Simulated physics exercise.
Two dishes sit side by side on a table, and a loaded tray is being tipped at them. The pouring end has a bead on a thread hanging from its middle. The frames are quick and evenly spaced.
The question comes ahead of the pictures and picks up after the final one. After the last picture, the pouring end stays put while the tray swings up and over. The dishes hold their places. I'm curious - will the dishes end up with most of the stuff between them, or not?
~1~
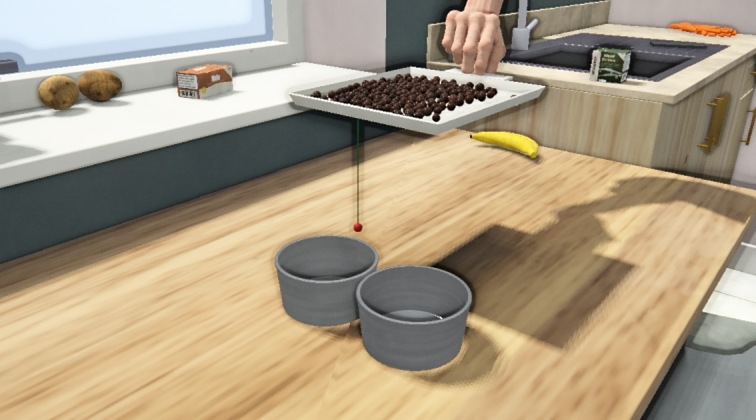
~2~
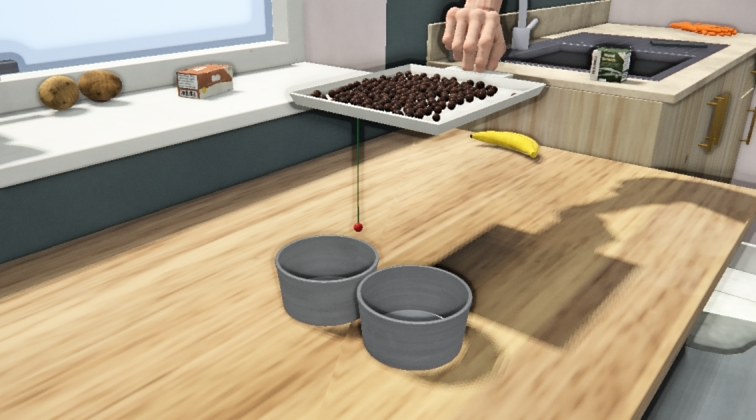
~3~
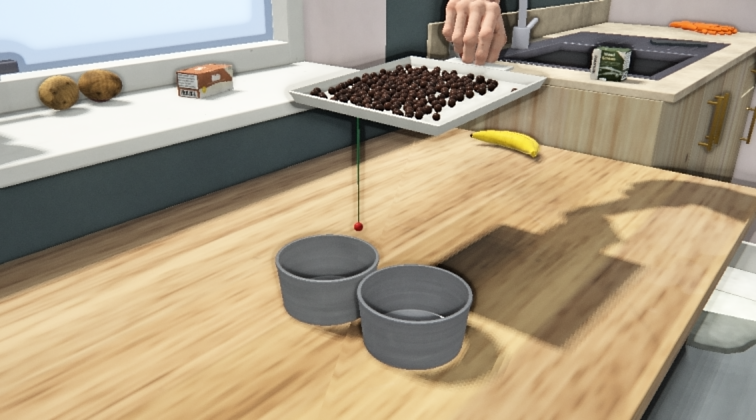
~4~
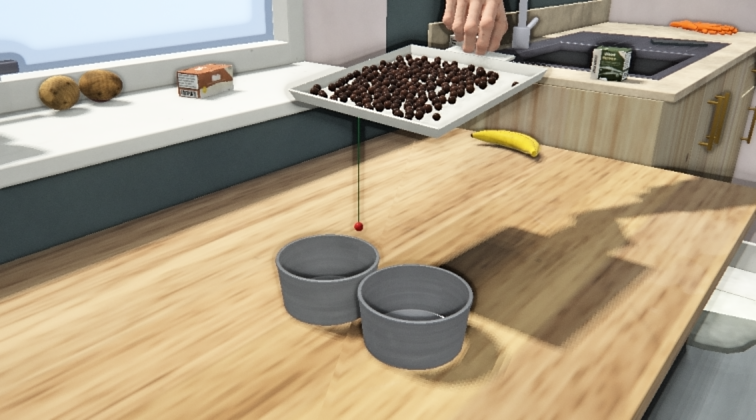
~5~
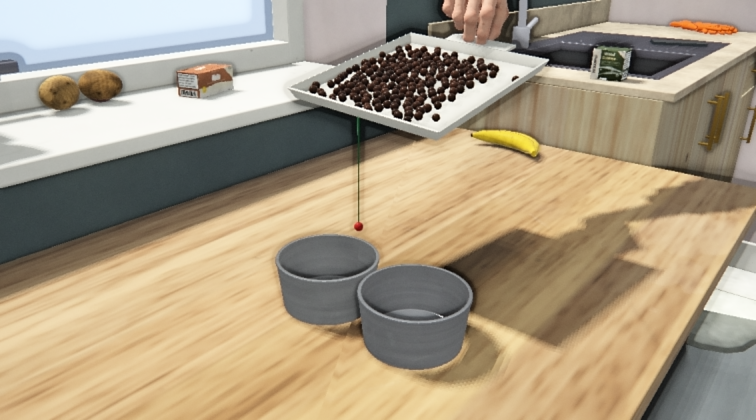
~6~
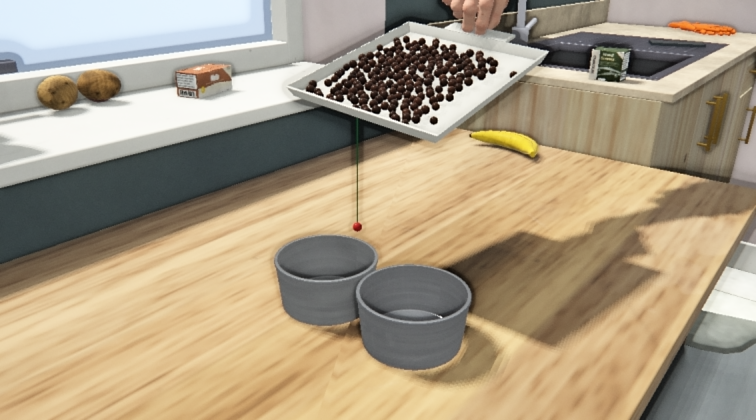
The dishes will keep most of it.
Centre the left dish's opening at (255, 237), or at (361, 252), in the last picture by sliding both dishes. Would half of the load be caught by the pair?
For the two places in order: A minority share, a majority share.
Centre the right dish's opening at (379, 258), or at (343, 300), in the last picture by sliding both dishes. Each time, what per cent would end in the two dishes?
Near 50 % and 0 %.
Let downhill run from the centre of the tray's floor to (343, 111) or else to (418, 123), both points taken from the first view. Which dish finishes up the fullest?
Well, the one to the left comes out on top first, then the one to the right.
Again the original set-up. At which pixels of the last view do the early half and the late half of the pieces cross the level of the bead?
I'd say around (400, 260) at first, then around (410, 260).
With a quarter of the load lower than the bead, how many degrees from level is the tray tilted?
That happens at around 55°.
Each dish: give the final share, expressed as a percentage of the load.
Count per hundred - left dish ~ 20, right dish ~ 60.
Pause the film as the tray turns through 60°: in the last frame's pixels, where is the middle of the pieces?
Somewhere about (399, 166).
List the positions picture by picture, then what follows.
In the first frame, corners of the pouring end at (295, 93) and (437, 122), level; middle of the load at (405, 94), chocolate balls; left dish at (292, 295); right dish at (379, 336); bead on its thread at (358, 228).
In the second frame, corners of the pouring end at (296, 93) and (437, 122), level; middle of the load at (405, 92).
In the third frame, corners of the pouring end at (295, 91) and (437, 123), tipped barely, lowest at the right corner; middle of the load at (405, 88).
In the fourth frame, corners of the pouring end at (295, 89) and (437, 126), tipped a little, lowest at the right corner; middle of the load at (405, 83).
In the fifth frame, corners of the pouring end at (295, 87) and (437, 128), tipped a little, lowest at the right corner; middle of the load at (405, 78).
In the sixth frame, corners of the pouring end at (293, 85) and (435, 131), tipped a little, lowest at the right corner; middle of the load at (402, 74), nearly all on the move; left dish at (291, 294); right dish at (379, 335).
Soon after the last picture, tray tipped steeply; about half on the tray; about a quarter in the right dish; a small part in the left dish; a stray few outside both; about a quarter in the air.
A little later, tray tipped right over; about two thirds in the right dish; about a quarter in the left dish; a small part outside both; a stray few in the air.
Later still, tray tipped past a quarter turn; about two thirds in the right dish; about a quarter in the left dish; a small part outside both.
At rest, tray tipped past a quarter turn; about two thirds in the right dish; about a quarter in the left dish; a small part outside both.
